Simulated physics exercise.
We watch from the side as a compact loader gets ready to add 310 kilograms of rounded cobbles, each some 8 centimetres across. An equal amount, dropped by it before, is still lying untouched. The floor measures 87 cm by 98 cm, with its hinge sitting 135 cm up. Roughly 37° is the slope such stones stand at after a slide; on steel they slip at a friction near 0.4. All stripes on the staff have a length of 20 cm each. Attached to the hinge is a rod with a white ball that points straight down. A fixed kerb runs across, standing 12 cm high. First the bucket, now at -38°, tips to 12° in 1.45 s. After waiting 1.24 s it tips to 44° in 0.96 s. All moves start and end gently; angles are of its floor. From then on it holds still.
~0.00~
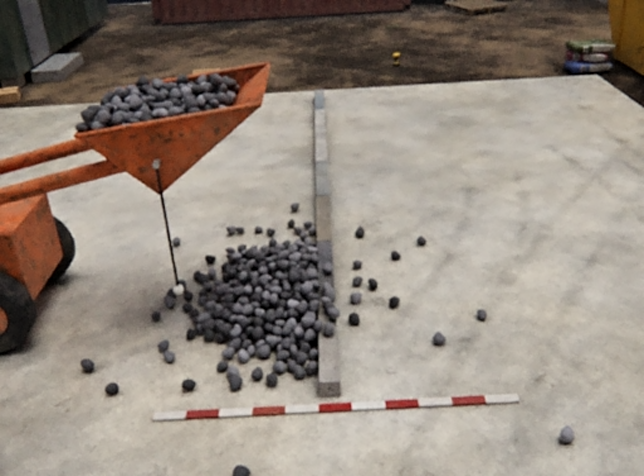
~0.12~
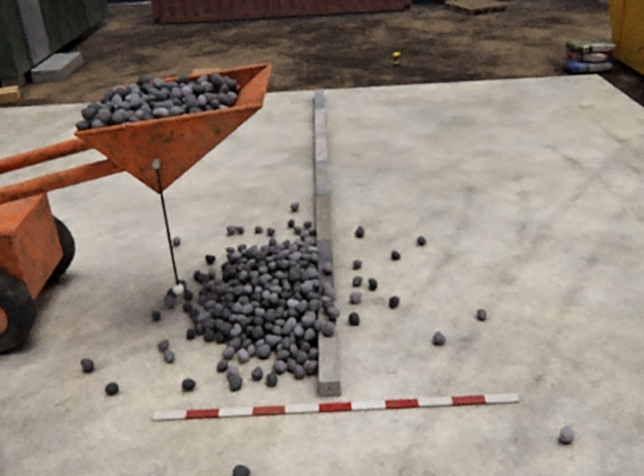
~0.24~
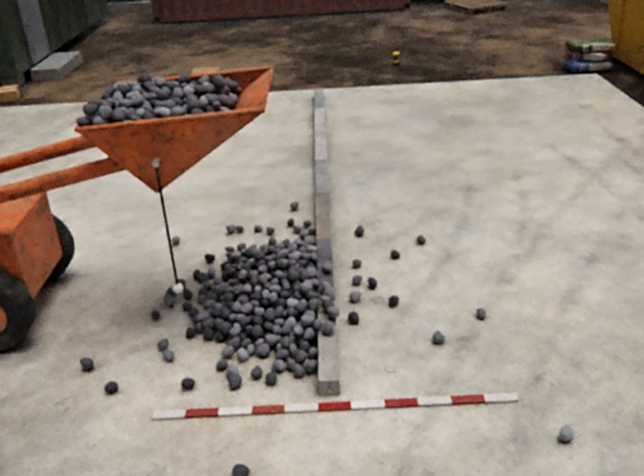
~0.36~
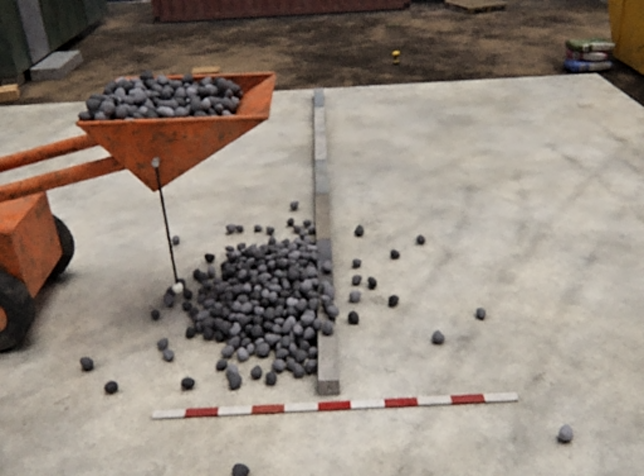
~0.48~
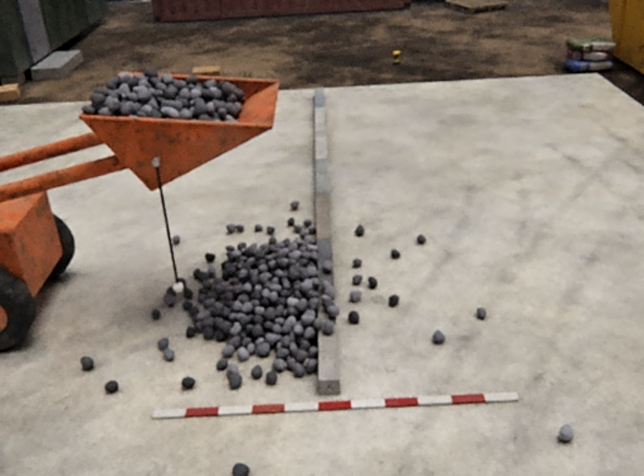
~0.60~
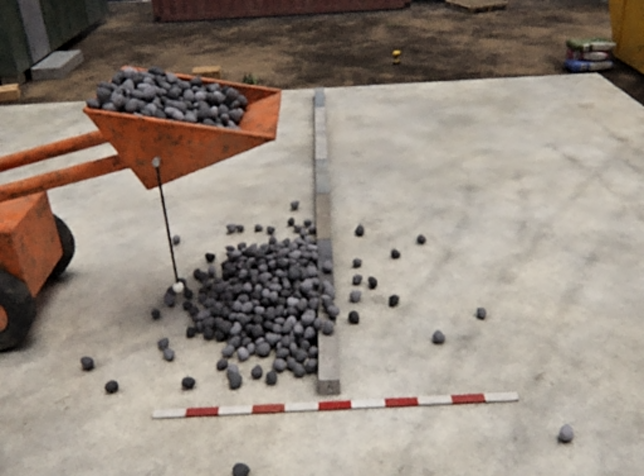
A pale concrete yard edged by dark earth is seen from above at a slant, in a view that stays still. An orange loader bucket full of grey stones is raised at the left, above a heap of similar stones against a long grey kerb, with a red-and-white staff in front. The bucket slowly tilts clockwise, its right lip lowering slightly, while its stones shift a little and the heap lies still.
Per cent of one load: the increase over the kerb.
49 percent.
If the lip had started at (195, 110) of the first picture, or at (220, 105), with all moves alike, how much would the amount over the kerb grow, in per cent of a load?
I'd expect near 5 per cent first and near 15 per cent next.
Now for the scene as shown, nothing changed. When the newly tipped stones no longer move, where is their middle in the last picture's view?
Roughly pixel (330, 279) in the last view.
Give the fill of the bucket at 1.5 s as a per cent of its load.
100 %.
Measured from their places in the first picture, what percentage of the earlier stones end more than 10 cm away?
The answer is about 5 per cent.
After 1.1 s the floor is at 4°; in per cent of one load, 100 in the bucket, 97 on this side of the kerb, 3 over the kerb; the foremost stones are at (421, 290).
After 1.5 s the floor is at 12°; in per cent of one load, 98 in the bucket, 99 on this side of the kerb, 3 over the kerb; the foremost stones are at (421, 290).
After 4.1 s the floor is at 44°; in per cent of one load, 0 in the bucket, 154 on this side of the kerb, 46 over the kerb; the foremost stones are at (515, 327).
After 6.6 s the floor is at 44°; in per cent of one load, 0 in the bucket, 148 on this side of the kerb, 52 over the kerb; the foremost stones are at (515, 327). Net gain over the kerb, 49.
